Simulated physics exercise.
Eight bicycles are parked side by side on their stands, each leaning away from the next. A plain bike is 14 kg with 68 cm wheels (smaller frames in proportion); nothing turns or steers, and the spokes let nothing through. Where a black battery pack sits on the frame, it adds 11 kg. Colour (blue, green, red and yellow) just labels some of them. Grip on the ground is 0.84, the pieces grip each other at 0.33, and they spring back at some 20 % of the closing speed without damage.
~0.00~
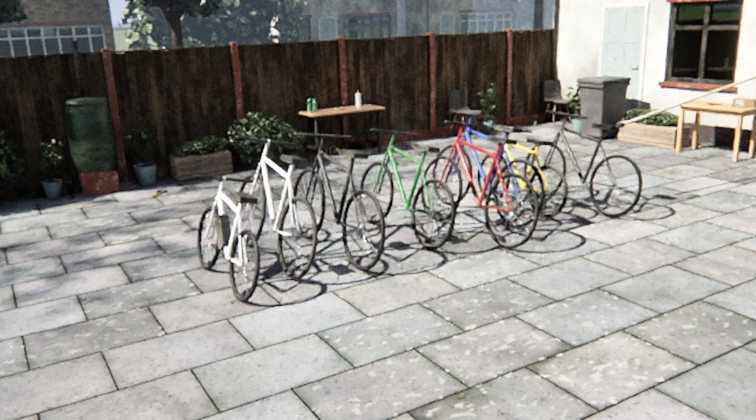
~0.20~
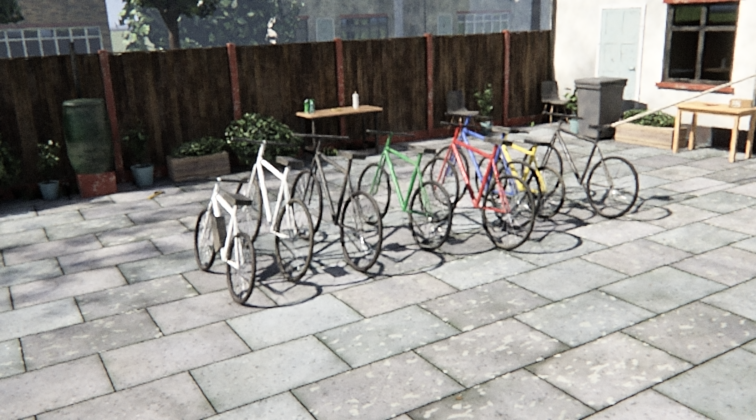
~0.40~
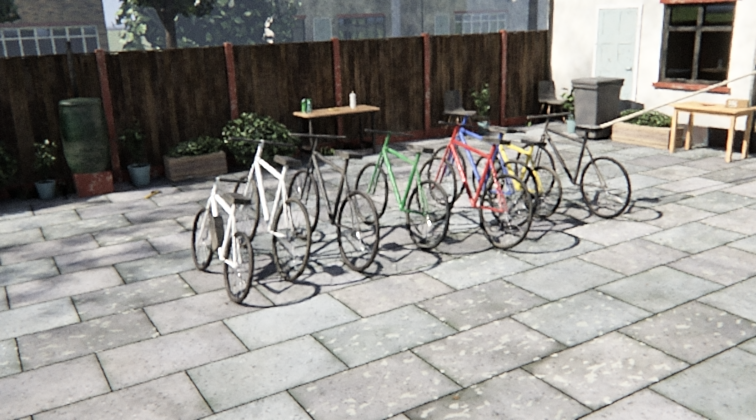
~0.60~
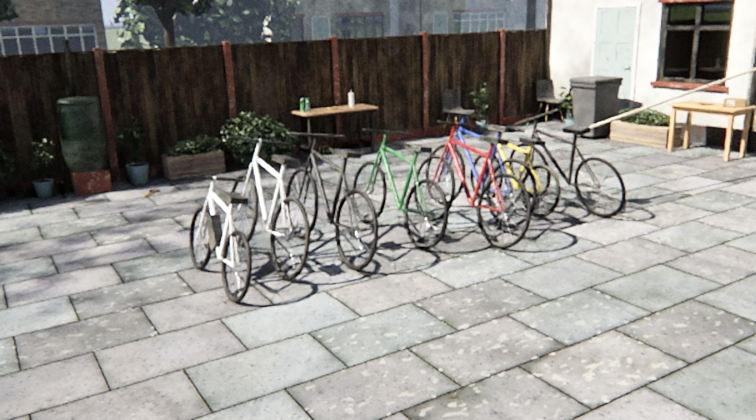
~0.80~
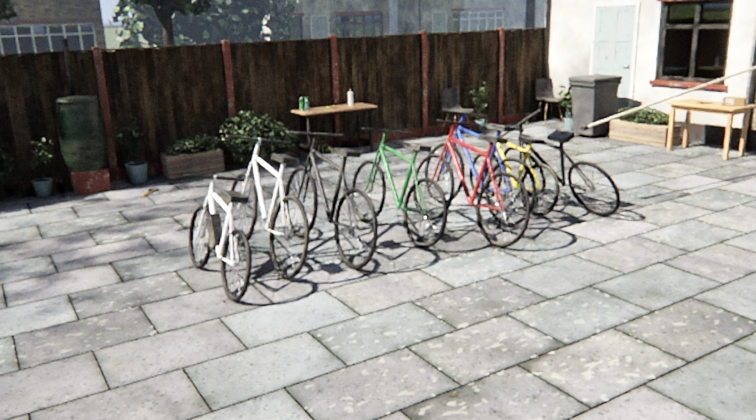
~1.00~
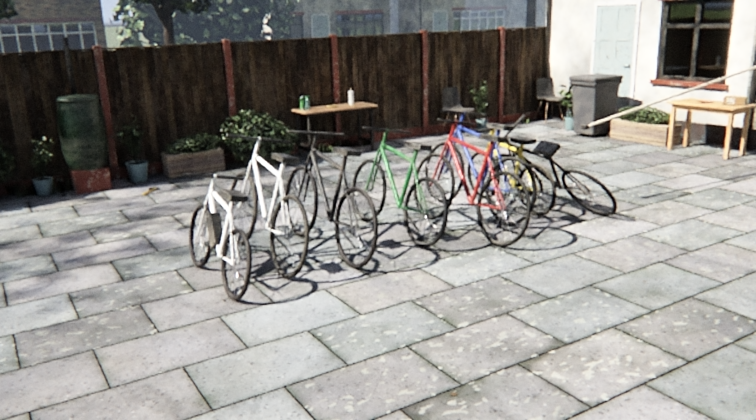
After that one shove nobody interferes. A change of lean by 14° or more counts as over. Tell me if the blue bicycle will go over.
In the end the blue bicycle goes over.
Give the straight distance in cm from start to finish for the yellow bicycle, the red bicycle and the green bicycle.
About: Yellow 40, red 0, green 0.
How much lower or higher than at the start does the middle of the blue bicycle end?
It ends some 0 cm lower.
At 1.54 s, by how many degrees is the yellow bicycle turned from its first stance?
Some 40°.
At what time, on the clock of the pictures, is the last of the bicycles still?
At about 2.0 s.
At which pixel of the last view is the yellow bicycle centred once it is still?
Around (487, 180).
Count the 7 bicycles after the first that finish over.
2 of them.
Around 1.14 s, 1 of the 7 other bicycles over; blue bicycle tipped 6°; yellow bicycle tipped 17°.
Around 1.34 s, 1 of the 7 other bicycles over; blue bicycle tipped 13°; yellow bicycle tipped 29°.
Around 1.54 s, 2 of the 7 other bicycles over; blue bicycle tipped 21°; yellow bicycle tipped 37°.
Around 1.76 s, 2 of the 7 other bicycles over; blue bicycle tipped 32°; yellow bicycle tipped 46°.
Finally (2.1 s), 2 of the 7 other bicycles over; blue bicycle tipped 34°; yellow bicycle tipped 49°; red bicycle tipped 5°. Five left standing. Seen by the last camera, middles, blue bicycle near (456, 168), yellow bicycle near (487, 180).
